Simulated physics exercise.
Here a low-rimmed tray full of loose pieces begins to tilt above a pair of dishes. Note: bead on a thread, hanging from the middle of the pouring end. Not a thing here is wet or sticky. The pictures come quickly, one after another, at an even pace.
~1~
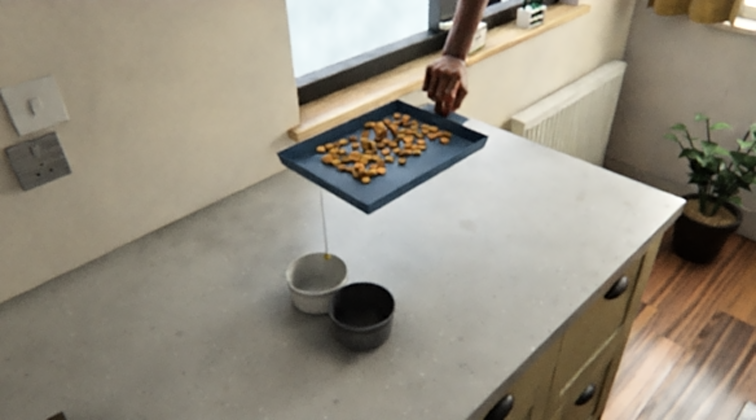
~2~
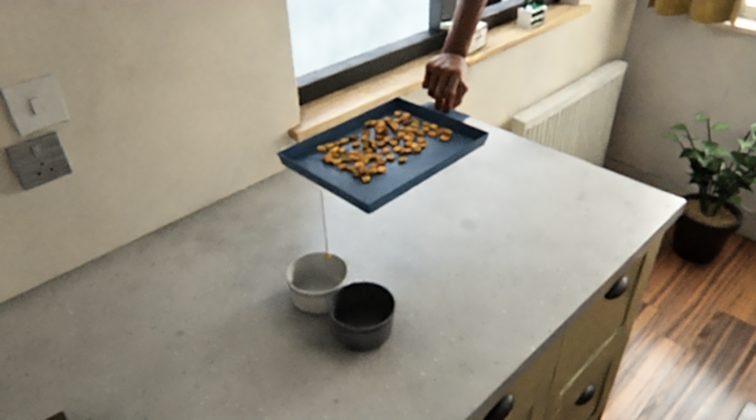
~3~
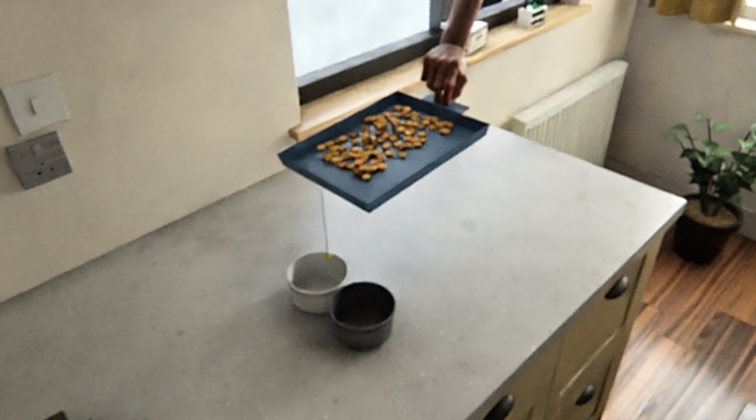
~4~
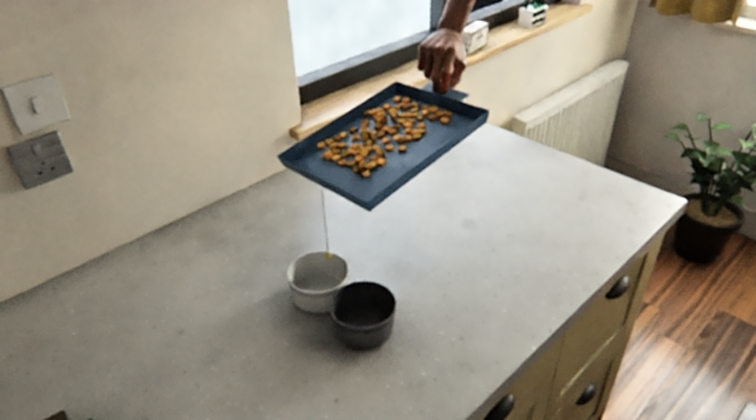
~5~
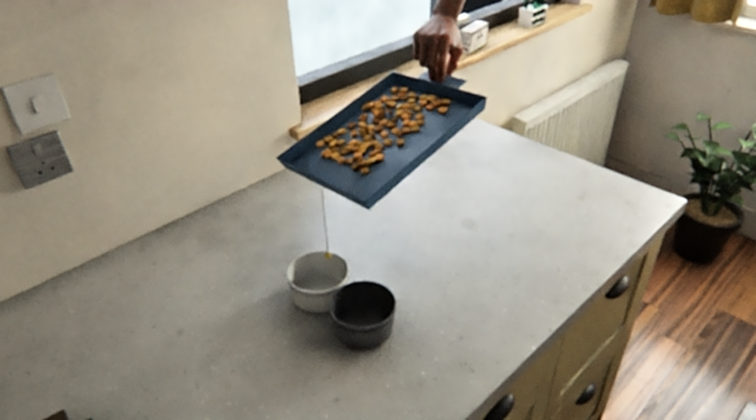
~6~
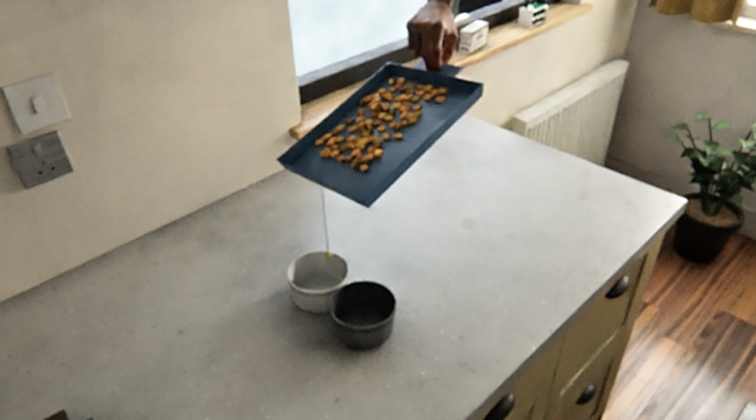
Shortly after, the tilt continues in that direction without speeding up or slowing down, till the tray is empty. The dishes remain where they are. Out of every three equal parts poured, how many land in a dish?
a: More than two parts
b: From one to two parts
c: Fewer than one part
The answer is c.
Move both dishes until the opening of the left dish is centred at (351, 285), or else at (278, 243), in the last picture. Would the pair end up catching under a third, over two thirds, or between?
Position 1 - under a third; position 2 - above two thirds.
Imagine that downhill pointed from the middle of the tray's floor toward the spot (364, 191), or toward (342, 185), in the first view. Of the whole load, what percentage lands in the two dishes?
I'd say roughly 80 percent with the first slope, 70 percent with the other.
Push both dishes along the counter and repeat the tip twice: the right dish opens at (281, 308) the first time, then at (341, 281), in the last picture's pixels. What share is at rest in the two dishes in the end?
0 and 70 %.
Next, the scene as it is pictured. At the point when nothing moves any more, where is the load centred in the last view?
(287, 272).
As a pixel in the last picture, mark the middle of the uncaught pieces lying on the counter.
Near (280, 269).
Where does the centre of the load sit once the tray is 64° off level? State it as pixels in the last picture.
I'd put the middle close to (308, 157).
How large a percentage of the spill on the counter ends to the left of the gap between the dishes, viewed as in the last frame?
My estimate is some 100 per cent.
Shortly afterwards, tray tipped steeply; the whole lot on the tray.
Next, tray tipped past a quarter turn; near half on the tray; only a few in the left dish; near a quarter outside both; near a quarter in the air.
Some moments later, tray tipped past a quarter turn; near a quarter in the left dish; the bulk outside both.
In the end, tray tipped past a quarter turn; none at all in the right dish; near a quarter in the left dish; the bulk outside both.
